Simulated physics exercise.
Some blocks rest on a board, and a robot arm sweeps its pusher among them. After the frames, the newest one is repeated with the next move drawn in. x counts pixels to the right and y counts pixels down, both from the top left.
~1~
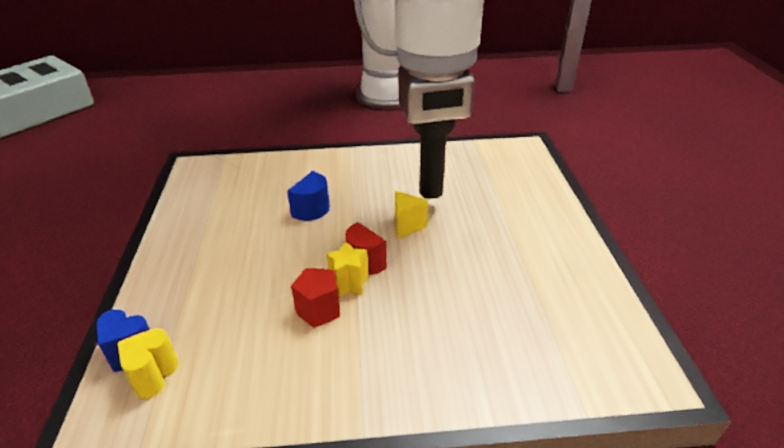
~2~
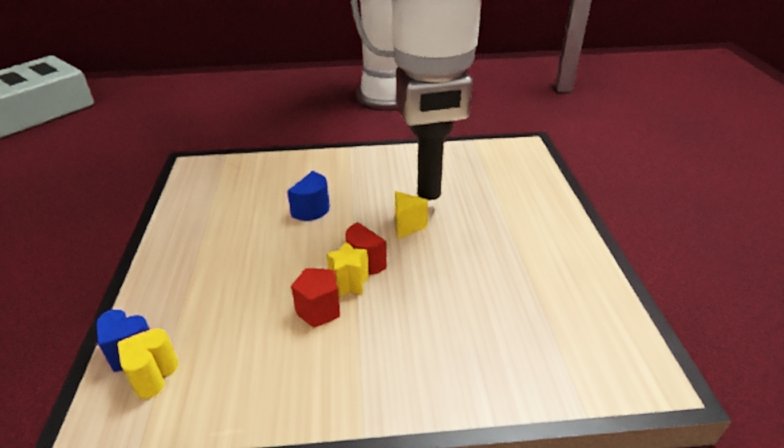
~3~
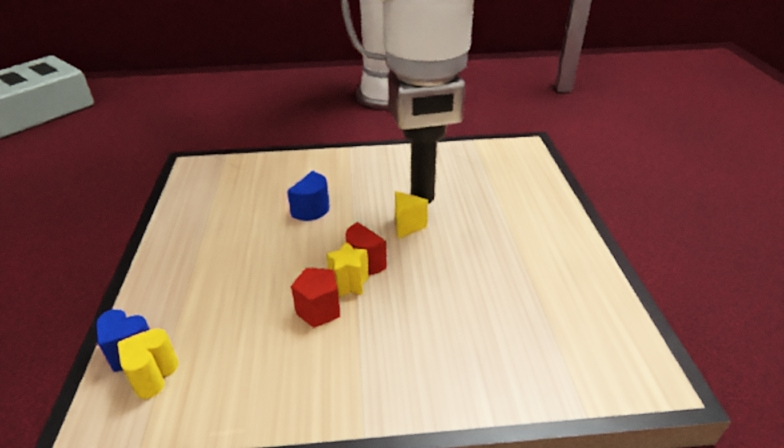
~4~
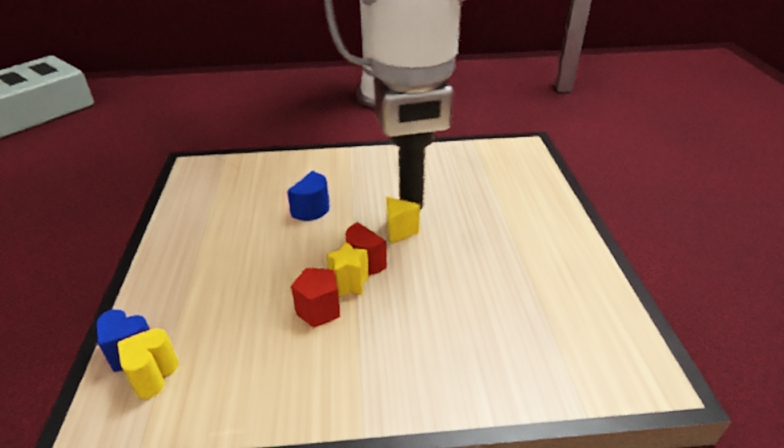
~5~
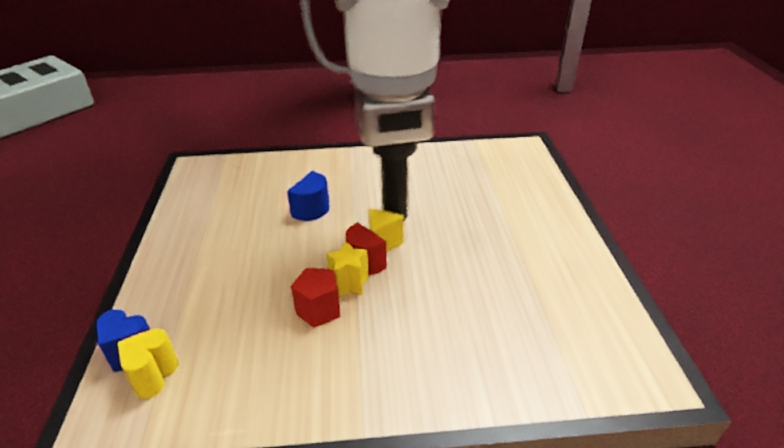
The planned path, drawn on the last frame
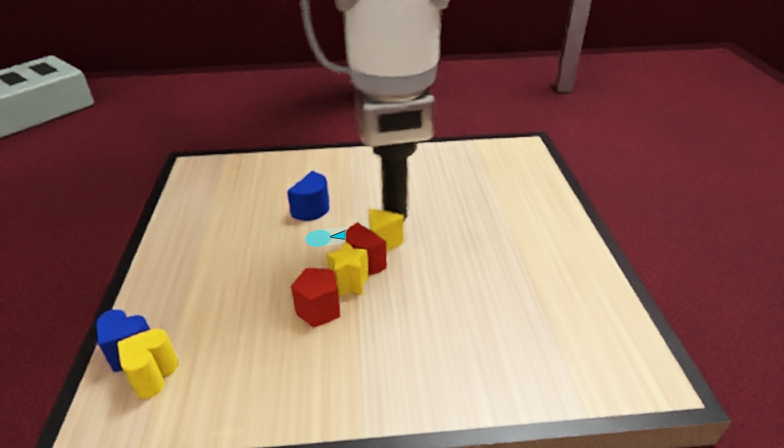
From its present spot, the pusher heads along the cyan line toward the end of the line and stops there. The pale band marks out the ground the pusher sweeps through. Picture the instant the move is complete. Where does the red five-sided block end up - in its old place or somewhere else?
Right where it was.
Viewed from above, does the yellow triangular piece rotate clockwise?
It seems not.
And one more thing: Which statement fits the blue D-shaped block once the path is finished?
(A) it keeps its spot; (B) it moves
It's A.
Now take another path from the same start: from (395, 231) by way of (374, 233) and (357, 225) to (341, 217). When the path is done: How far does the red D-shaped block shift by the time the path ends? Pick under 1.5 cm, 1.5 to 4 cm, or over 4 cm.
Less than 1.5 cm.
Drawn move, from (395, 231) over (357, 234) to (318, 238).
What follows on the original path. Halfway along, pusher at (356, 219); yellow star at (346, 257); red D-shaped block at (362, 238); yellow triangular piece at (372, 220), turned 30° anticlockwise.
At the end, pusher at (316, 223); blue D-shaped block still; red five-sided block still; yellow star at (346, 257); red D-shaped block at (362, 238); yellow triangular piece at (372, 220), turned 30° anticlockwise.
